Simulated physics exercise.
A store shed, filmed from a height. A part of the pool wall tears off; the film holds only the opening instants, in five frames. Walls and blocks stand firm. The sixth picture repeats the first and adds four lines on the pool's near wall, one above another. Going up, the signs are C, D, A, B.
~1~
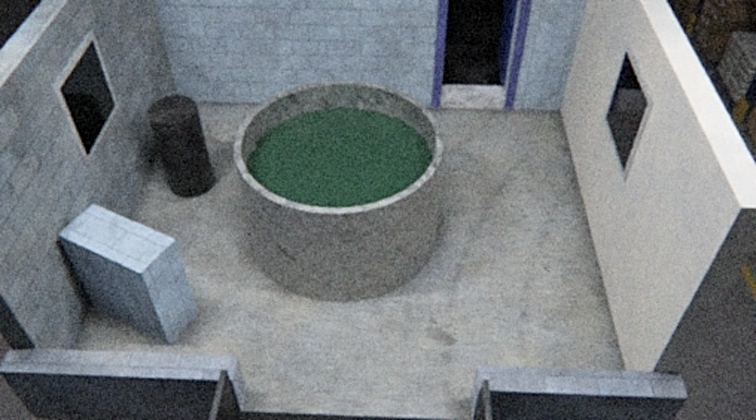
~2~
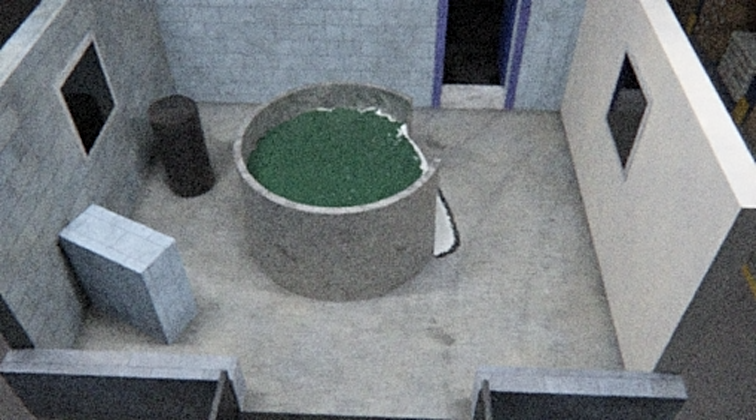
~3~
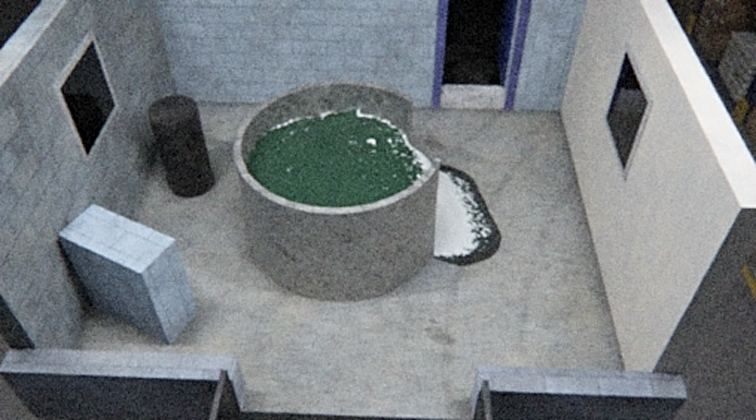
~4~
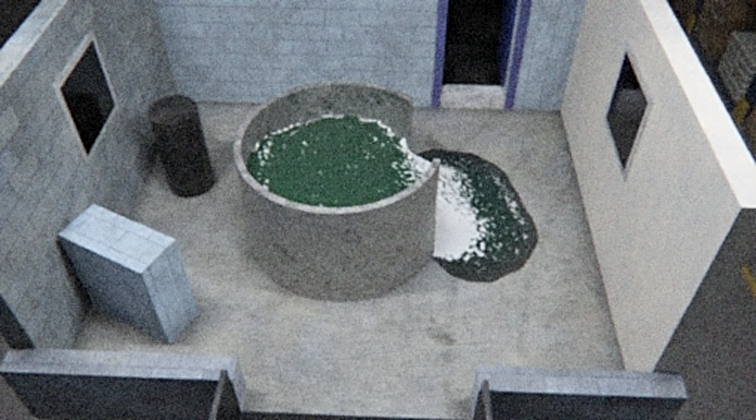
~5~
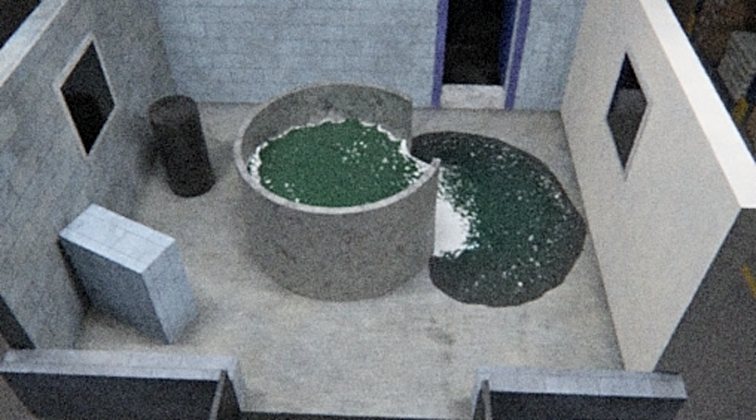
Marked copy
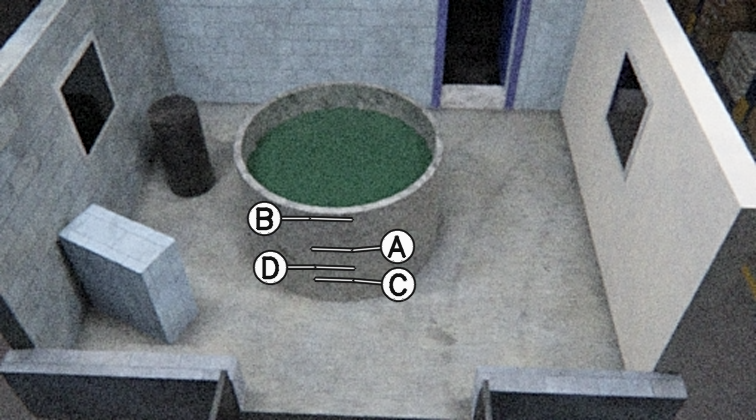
Green water poured out through a gap in the right side of a round grey pool, foaming white as it spread across the shed floor in a widening dark puddle toward the right-hand wall.
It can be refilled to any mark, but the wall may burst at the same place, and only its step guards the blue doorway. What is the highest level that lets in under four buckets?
That is line A.
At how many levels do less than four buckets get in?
Three of the four.
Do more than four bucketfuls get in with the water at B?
Yes, that goes wrong.
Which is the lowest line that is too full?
The answer is B.
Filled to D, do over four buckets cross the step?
No.
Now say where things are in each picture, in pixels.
Water in the pool at rest, its middle at (340, 163); foot of the blue doorway at (472, 108); open gate at (356, 357).
Water covers 2 % of the ground and shows as far out as (437, 253).
Water covers 5 % of the ground and shows as far out as (490, 247).
Water covers 10 % of the ground and shows as far out as (531, 236).
Water covers 21 % of the ground and shows as far out as (578, 234).
On the marked copy, A at (332, 249); B at (330, 219); C at (334, 279); D at (334, 267); from the bottom up C, D, A, B.
If A is chosen, a bucket or two gets in.
If B is chosen, about 12 bucketfuls get in.
If C is chosen, nothing gets over.
If D is chosen, nothing gets over.
